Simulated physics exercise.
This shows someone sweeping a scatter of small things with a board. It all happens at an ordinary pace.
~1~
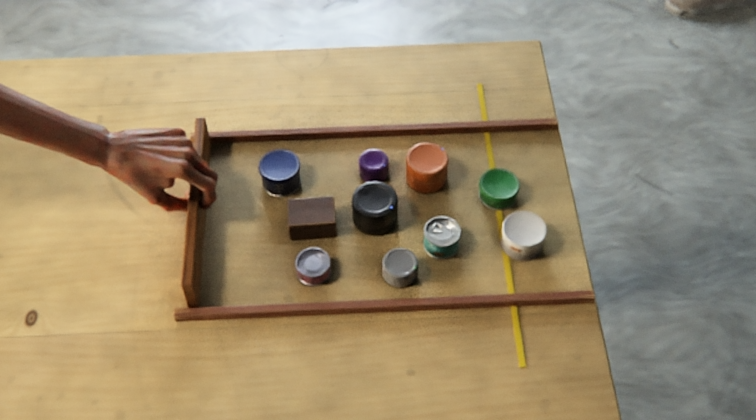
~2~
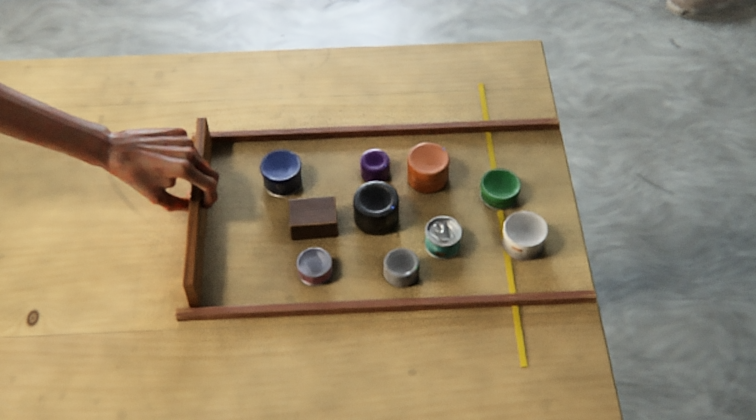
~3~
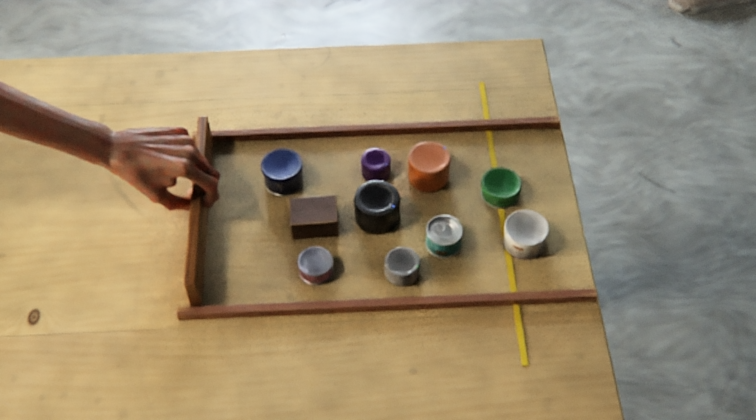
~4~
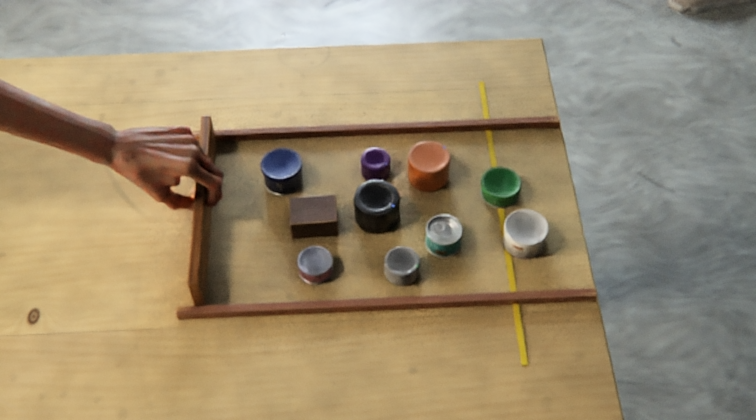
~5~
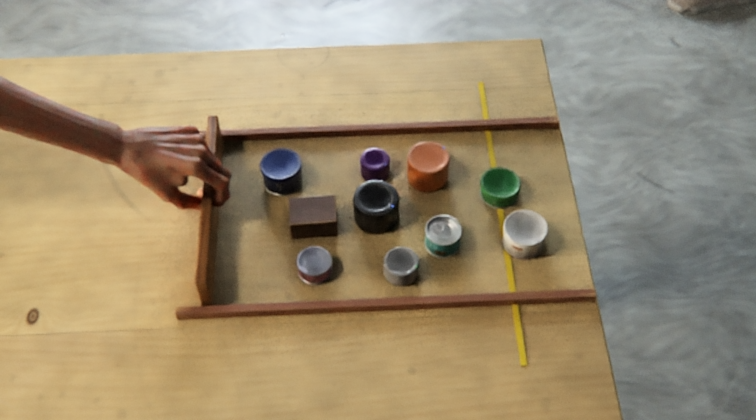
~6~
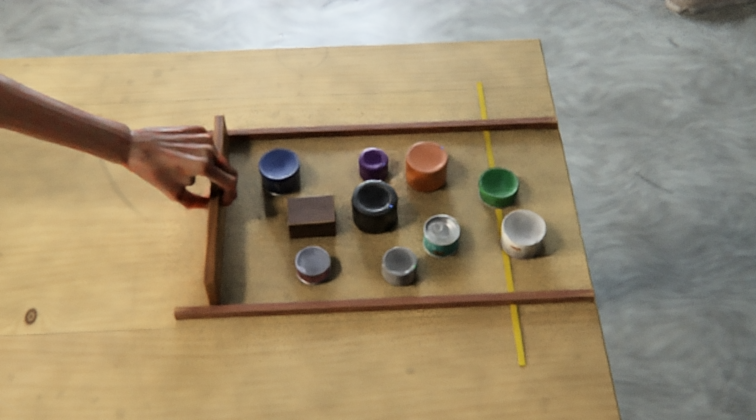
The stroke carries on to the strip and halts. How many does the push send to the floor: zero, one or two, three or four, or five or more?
In the end the number that fall off is one or two.
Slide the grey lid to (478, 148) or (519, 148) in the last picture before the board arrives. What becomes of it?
The grey lid holds on; holds on.
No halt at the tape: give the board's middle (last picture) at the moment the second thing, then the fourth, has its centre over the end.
At (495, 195) for the second, at (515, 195) for the fourth.
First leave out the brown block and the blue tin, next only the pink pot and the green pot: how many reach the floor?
The counts: 0 and 0.
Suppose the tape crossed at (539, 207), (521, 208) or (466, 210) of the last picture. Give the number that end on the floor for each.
It would be 6, 4 and 0.
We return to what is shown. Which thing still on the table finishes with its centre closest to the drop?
That is the white tin.
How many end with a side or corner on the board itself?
4 of them.
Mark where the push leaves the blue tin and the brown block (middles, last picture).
The blue tin at (513, 159), the brown block at (523, 208).
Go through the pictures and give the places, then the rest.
In the first frame, white tin (523, 236); green pot (499, 190); turquoise tin (442, 238); board (197, 209); tape (499, 210).
In the second frame, green pot (500, 189); pink pot (315, 267).
In the third frame, turquoise tin (444, 237); brown block (314, 217).
In the fourth frame, white tin (525, 235); board (203, 207).
In the fifth frame, green pot (500, 188); blue tin (282, 172).
In the sixth frame, white tin (523, 235); green pot (498, 188); turquoise tin (441, 237); board (217, 207); tape (498, 209).
Soon after, none off yet; white tin at rest near (523, 235); green pot at rest near (498, 188); turquoise tin at rest near (441, 237).
Then, none off yet; white tin at rest near (523, 235); green pot moved a little near (514, 186); turquoise tin moved a little near (457, 240).
At rest, the number that fall off is one or two; fallen, green pot.
